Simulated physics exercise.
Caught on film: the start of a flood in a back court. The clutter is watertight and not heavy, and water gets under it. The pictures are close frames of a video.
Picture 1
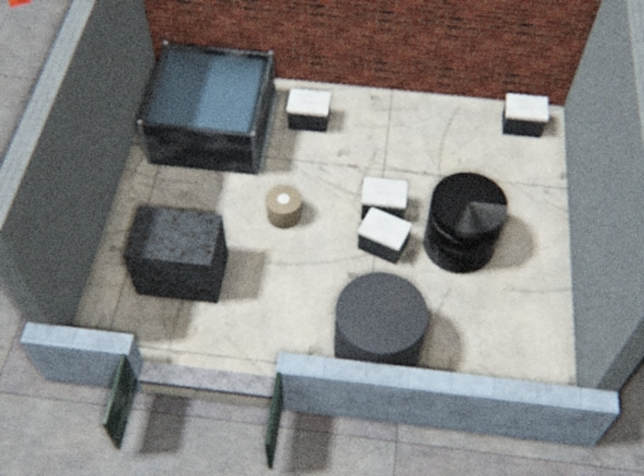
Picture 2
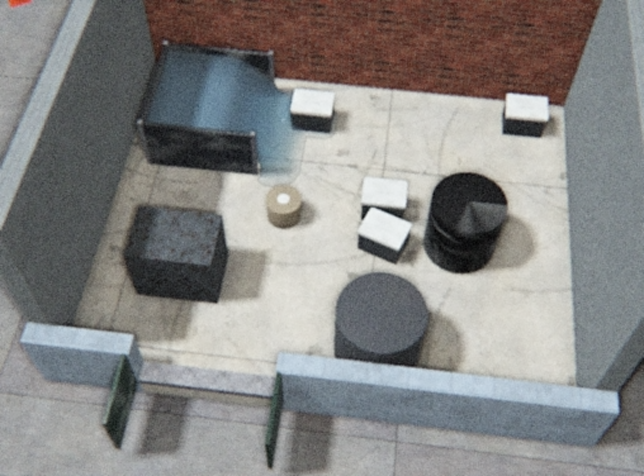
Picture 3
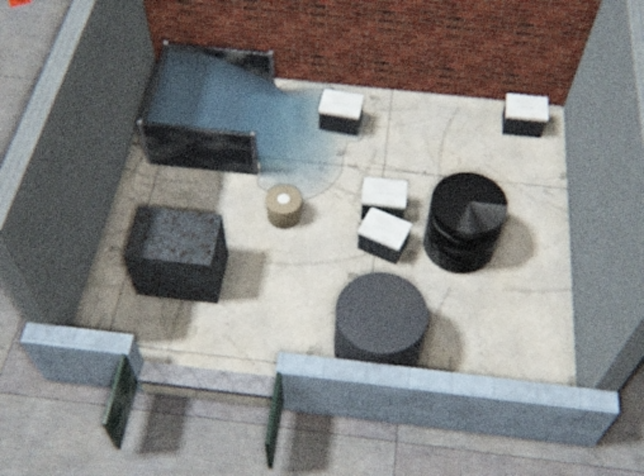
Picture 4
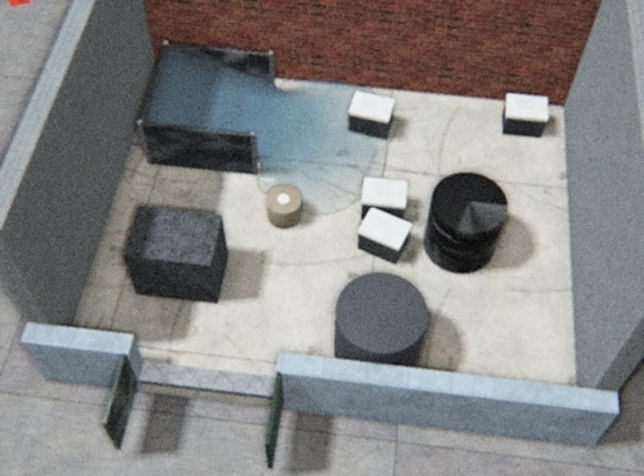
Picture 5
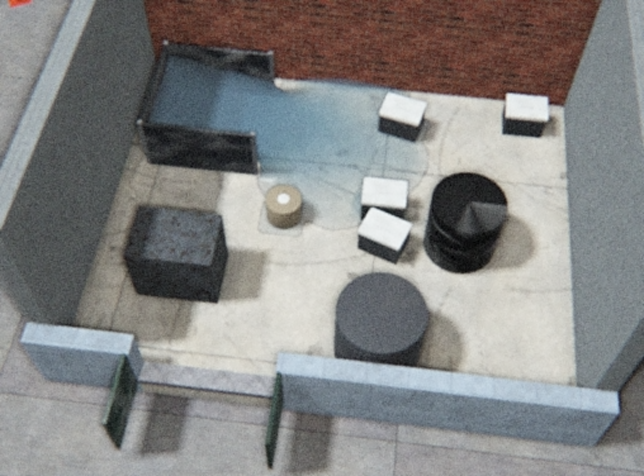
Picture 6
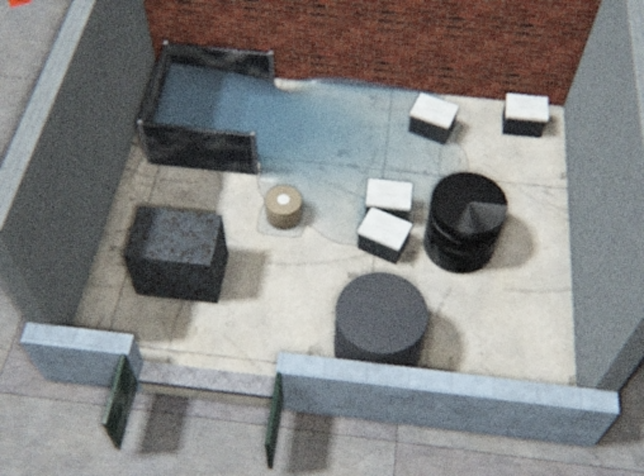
Water spreads from a tank across the courtyard floor, pushing a white-topped chest to the right.
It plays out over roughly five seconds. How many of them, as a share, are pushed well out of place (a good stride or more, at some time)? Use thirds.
Share: Two thirds or more.
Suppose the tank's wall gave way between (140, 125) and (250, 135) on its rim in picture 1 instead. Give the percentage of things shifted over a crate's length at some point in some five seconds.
Roughly 60 per cent.
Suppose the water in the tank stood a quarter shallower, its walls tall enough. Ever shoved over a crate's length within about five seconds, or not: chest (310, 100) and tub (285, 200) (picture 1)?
As listed: Pushed that far, never so far.
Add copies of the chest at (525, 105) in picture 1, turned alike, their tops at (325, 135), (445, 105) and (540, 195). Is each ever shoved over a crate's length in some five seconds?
As listed: Swept aside, pushed that far, swept aside.
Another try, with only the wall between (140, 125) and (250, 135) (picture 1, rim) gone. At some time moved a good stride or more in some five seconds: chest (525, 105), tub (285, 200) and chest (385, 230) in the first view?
In turn: No, moved that far, that far or more.
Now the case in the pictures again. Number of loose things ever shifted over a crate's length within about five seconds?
That makes 4.
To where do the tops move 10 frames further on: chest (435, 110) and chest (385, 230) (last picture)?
Near (540, 133) and (455, 321).
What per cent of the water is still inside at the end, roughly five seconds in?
Near 100 in a hundred.
A moment on, 1 of 5 are well off their spots; 1 afloat.
Next, 2 of 5 are well off their spots; 3 afloat.
Later, 4 of 5 are well off their spots; 4 afloat.
In the end, 4 of 5 are well off their spots, and 4 have been at some point; 4 afloat.
